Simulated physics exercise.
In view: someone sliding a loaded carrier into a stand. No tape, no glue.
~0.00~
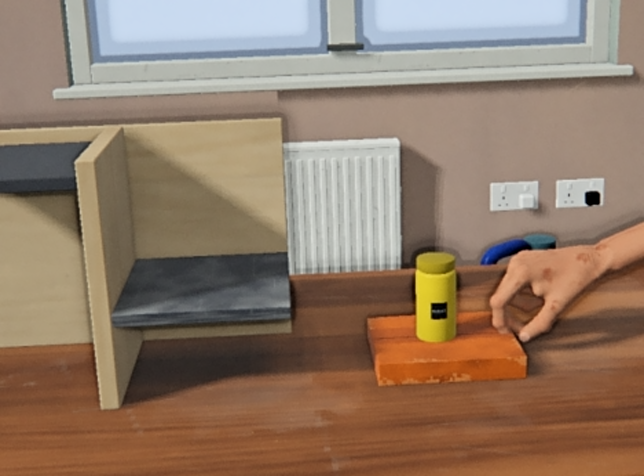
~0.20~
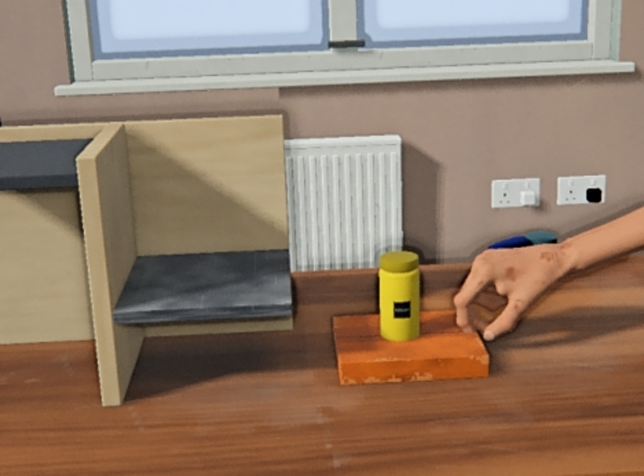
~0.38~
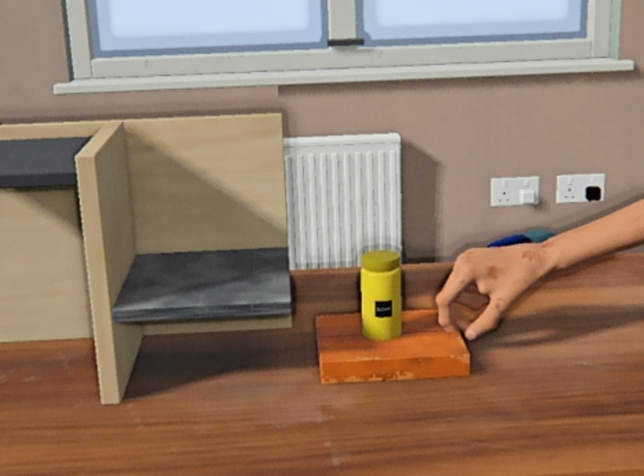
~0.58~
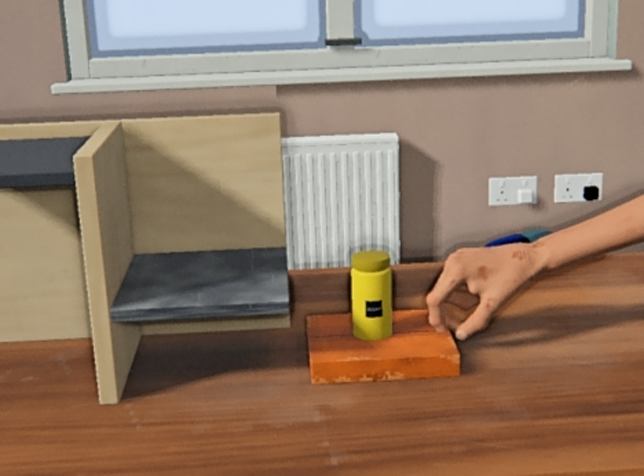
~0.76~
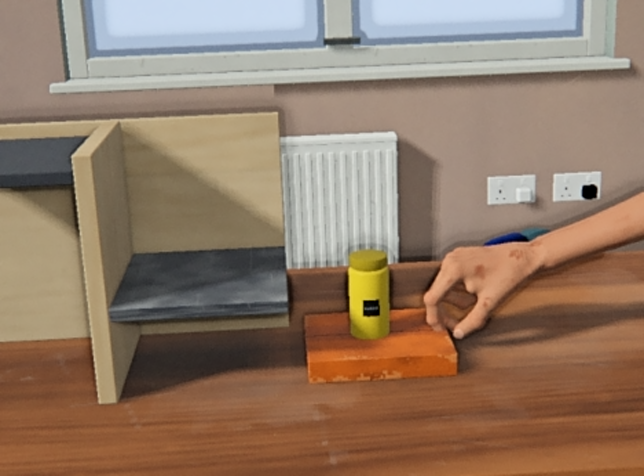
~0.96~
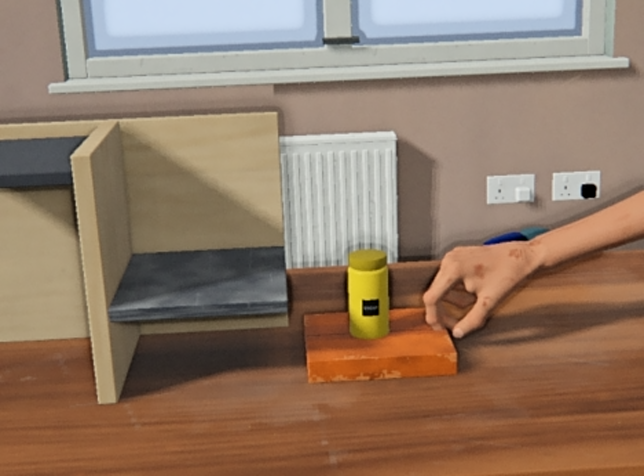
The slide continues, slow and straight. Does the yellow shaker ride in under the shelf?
Here the yellow shaker gets scraped off its spot.
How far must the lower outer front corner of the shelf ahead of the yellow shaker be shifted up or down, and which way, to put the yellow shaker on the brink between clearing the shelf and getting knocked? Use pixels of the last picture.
About 24 pixels up.
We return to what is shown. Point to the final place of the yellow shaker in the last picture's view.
Its middle is close to (382, 336).
Around 2.80 s, yellow shaker pushed back on its carrier near (307, 298).
Around 3.20 s, yellow shaker leaning 35° off how it started near (312, 304).
Around 3.32 s, yellow shaker leaning 73° off how it started near (351, 327).
Finally (3.9 s), the yellow shaker is knocked back, near (382, 336).
